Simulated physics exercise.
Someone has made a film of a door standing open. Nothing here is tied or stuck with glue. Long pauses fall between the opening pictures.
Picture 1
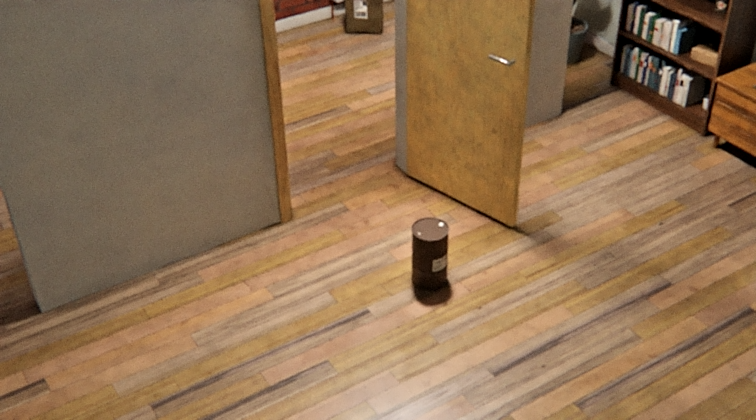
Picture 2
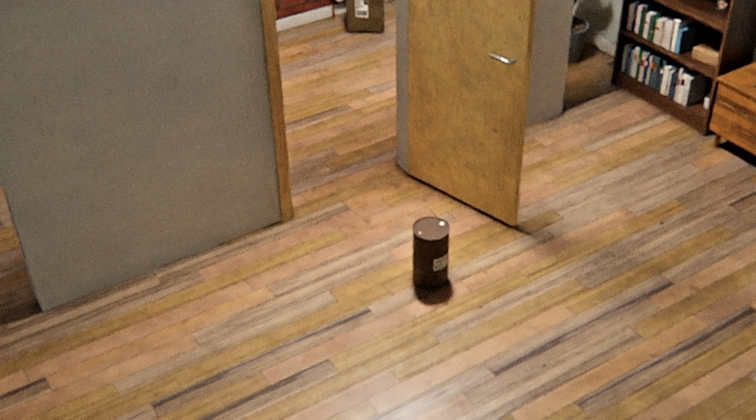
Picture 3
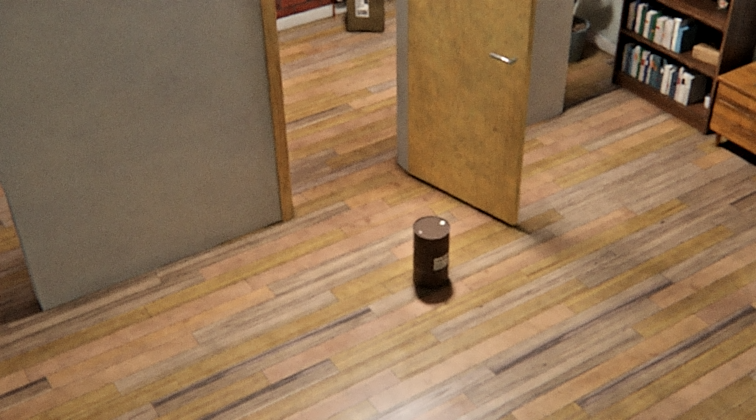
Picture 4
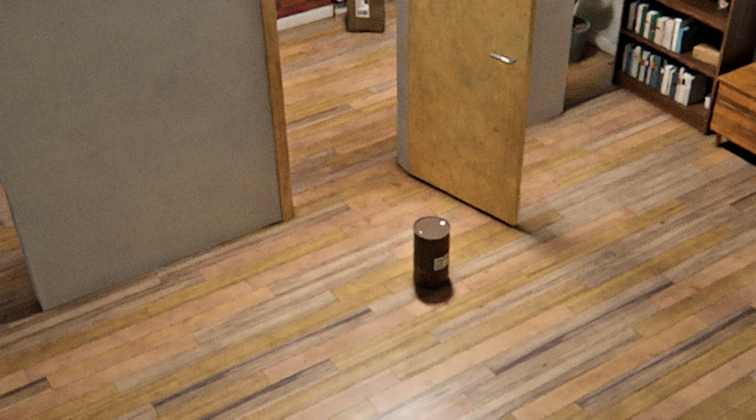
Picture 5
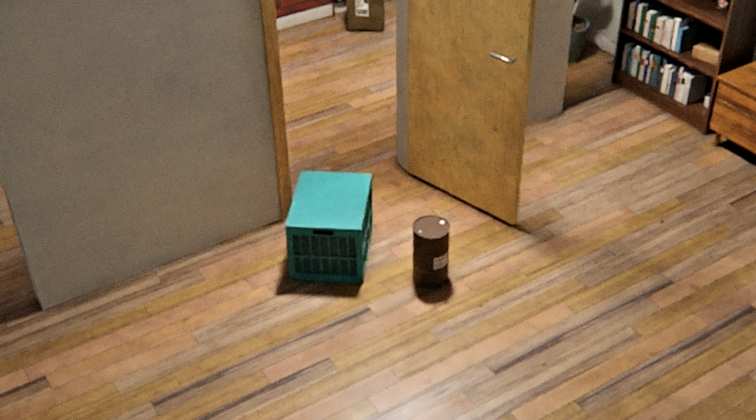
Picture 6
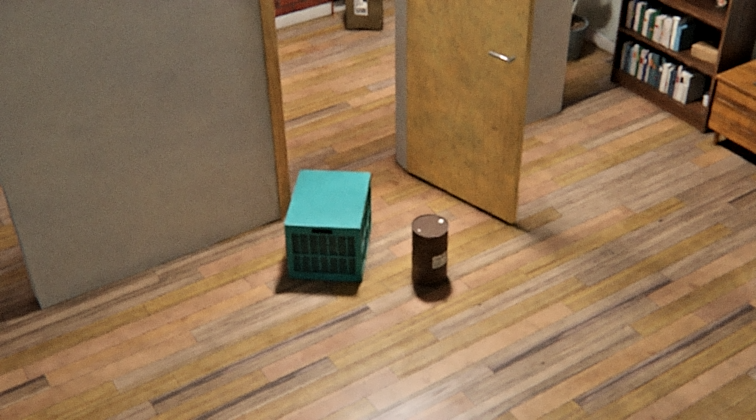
To begin with, a small brown canister stands alone on a wooden floor near a wide-open door, with a bookshelf at the upper right. Then a turquoise chest appears just left of the canister, in front of the doorway. The door and canister show no clear movement.
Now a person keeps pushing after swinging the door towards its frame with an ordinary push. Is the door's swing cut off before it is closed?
Yes.
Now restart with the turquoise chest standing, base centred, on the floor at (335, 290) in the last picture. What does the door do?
Finishes its swing.
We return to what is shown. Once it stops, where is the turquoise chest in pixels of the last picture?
At about (302, 222).
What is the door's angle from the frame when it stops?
The door ends up some 30° open.
Then, 0.60 s on from there, open by 84°.
Then, 1.10 s on from there, open by 45°.
Then, 1.40 s on from there, open by 33°; turquoise chest shifted a little near (312, 223).
In the end, open by 28°; moved from the start, turquoise chest; brown canister unmoved. At the end, from the last picture's camera, turquoise chest near (302, 222).
